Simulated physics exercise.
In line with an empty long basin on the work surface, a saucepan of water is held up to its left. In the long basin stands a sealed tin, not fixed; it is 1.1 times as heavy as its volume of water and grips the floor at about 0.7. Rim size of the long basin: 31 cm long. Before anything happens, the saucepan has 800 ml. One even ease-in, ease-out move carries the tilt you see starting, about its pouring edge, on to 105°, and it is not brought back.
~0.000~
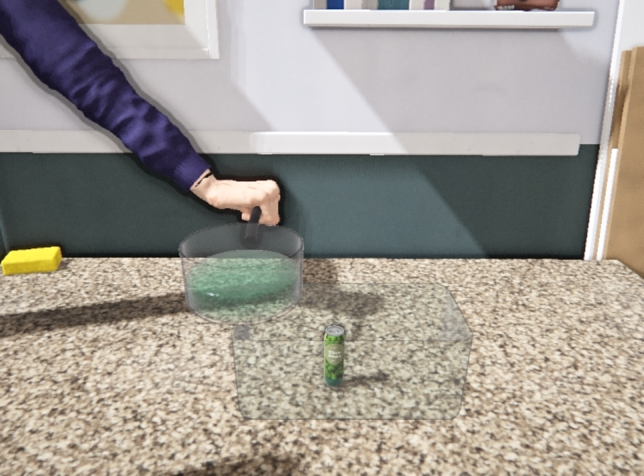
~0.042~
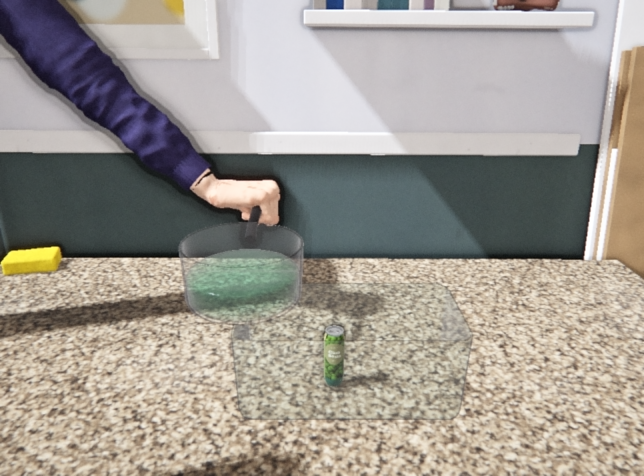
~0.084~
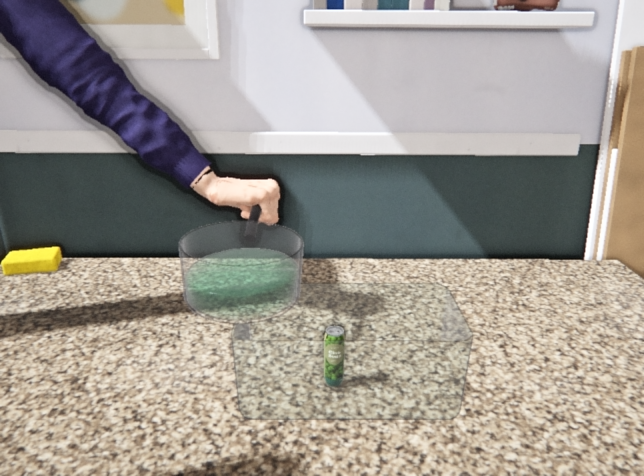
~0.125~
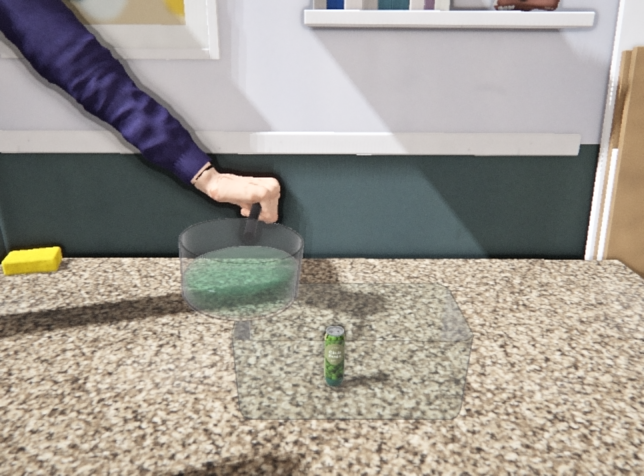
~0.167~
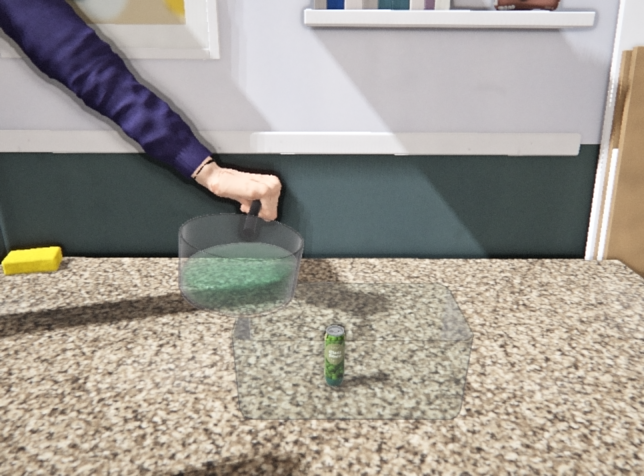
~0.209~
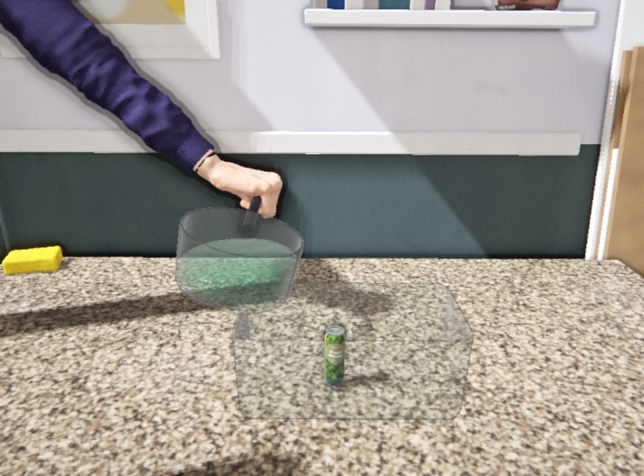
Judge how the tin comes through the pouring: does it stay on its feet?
No, tipped.
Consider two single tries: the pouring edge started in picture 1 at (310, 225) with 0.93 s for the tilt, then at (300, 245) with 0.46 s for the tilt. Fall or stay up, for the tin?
Trial 1 - tin tips; trial 2 - tin stays standing.
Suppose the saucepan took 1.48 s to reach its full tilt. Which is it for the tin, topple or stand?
The tin would stay balanced.
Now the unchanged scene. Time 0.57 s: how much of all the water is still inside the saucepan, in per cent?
Near 76 in a hundred.
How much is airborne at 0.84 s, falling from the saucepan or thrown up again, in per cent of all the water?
Close to 20 %.
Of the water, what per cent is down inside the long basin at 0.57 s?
Around 0%.
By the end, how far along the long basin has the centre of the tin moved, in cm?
Around 6.5 cm.
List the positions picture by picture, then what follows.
Tilt 0°; pouring edge (302, 245); surface from (188, 269) to (301, 269); the long basin's rim runs from (239, 310) to (459, 311); the tin's top is at (335, 333), in the first frame.
Tilt 1°; pouring edge (302, 245); surface from (188, 269) to (300, 269), in the second frame.
Tilt 2°; pouring edge (302, 245); surface from (187, 268) to (299, 267), in the third frame.
Tilt 5°; pouring edge (303, 245); surface from (186, 266) to (299, 264), in the fourth frame.
Tilt 8°; pouring edge (303, 245); surface from (184, 262) to (298, 261), in the fifth frame.
Tilt 13°; pouring edge (303, 245); surface from (181, 257) to (297, 257), in the sixth frame.
After 0.57 s the tilt is 72° and 76 per cent is still to pour; the tin stands where it began.
After 0.84 s the tilt is 103° and 15 per cent is still to pour; the tin stands where it began.
After 1.12 s the tilt is 105° and 1 per cent is still to pour; the tin leans 22°.
After 1.42 s the tilt is 105° and 0 per cent is still to pour; the tin lies on its side.
In the end the tin lies on its side.
